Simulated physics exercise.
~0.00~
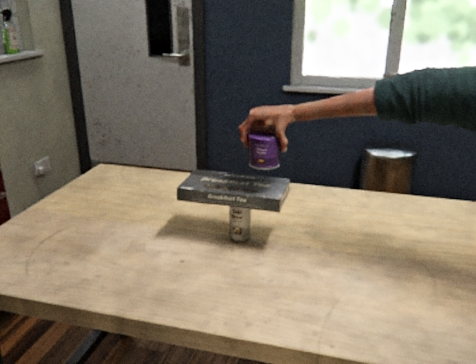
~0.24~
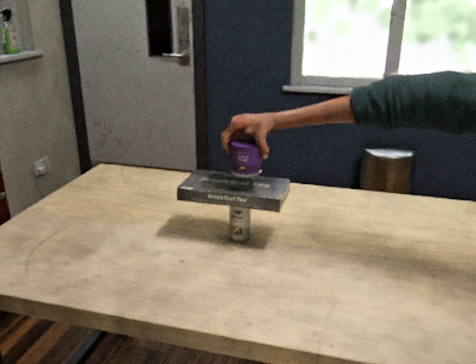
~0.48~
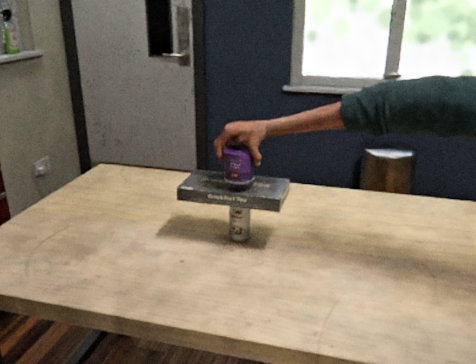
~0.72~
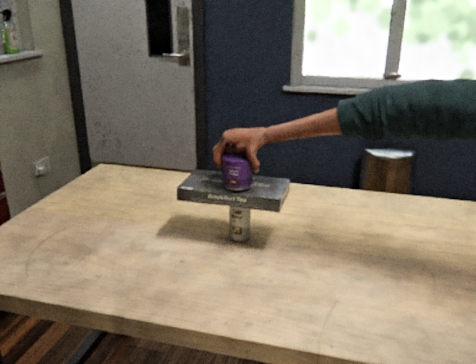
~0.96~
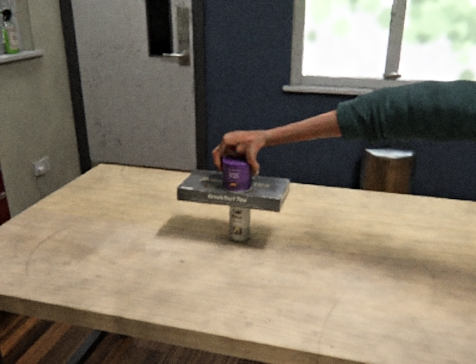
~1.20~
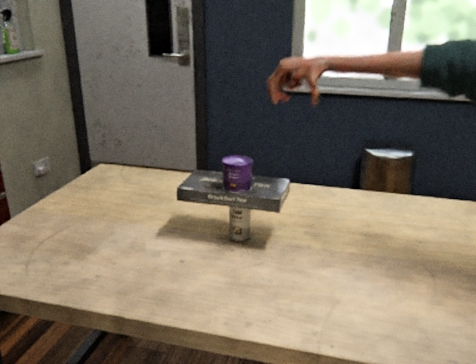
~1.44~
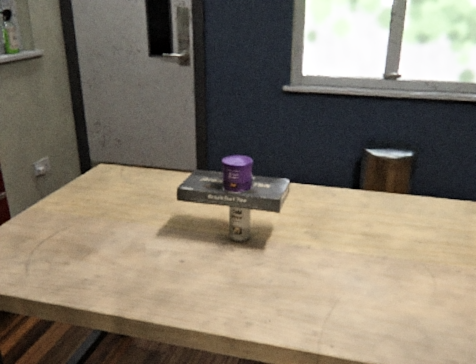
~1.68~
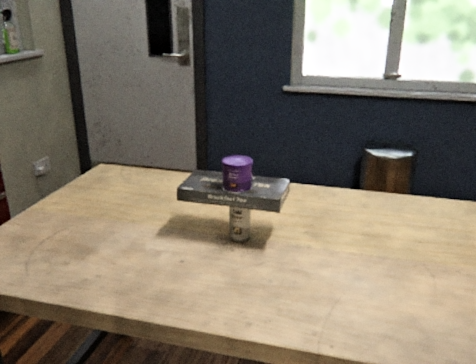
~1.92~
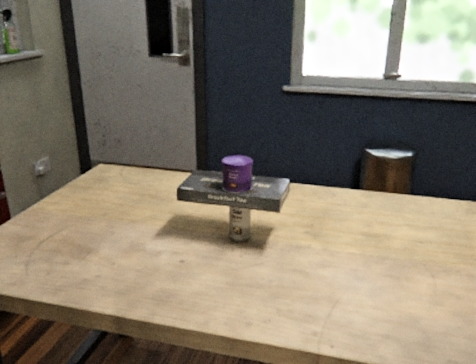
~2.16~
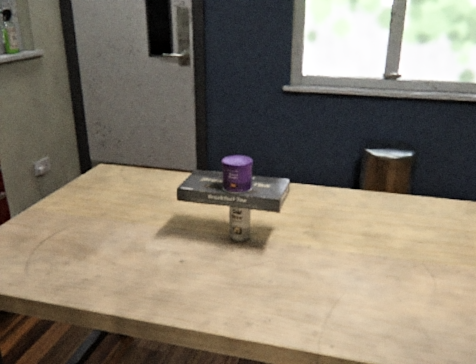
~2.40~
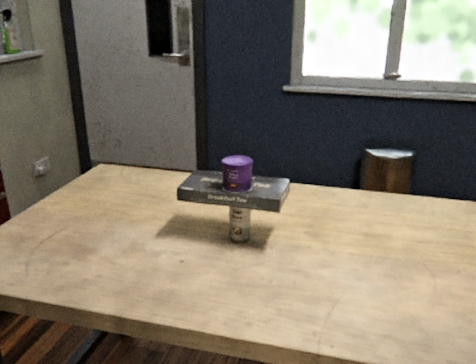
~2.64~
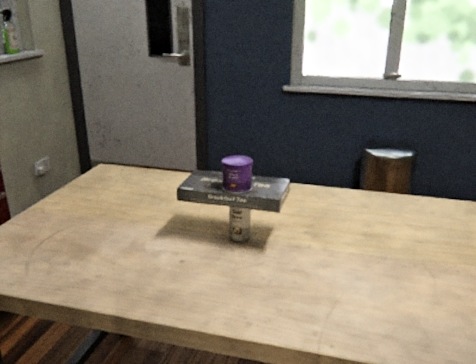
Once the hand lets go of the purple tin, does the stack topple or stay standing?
The stack stays standing, with the purple tin resting on the grey packet above the white can.
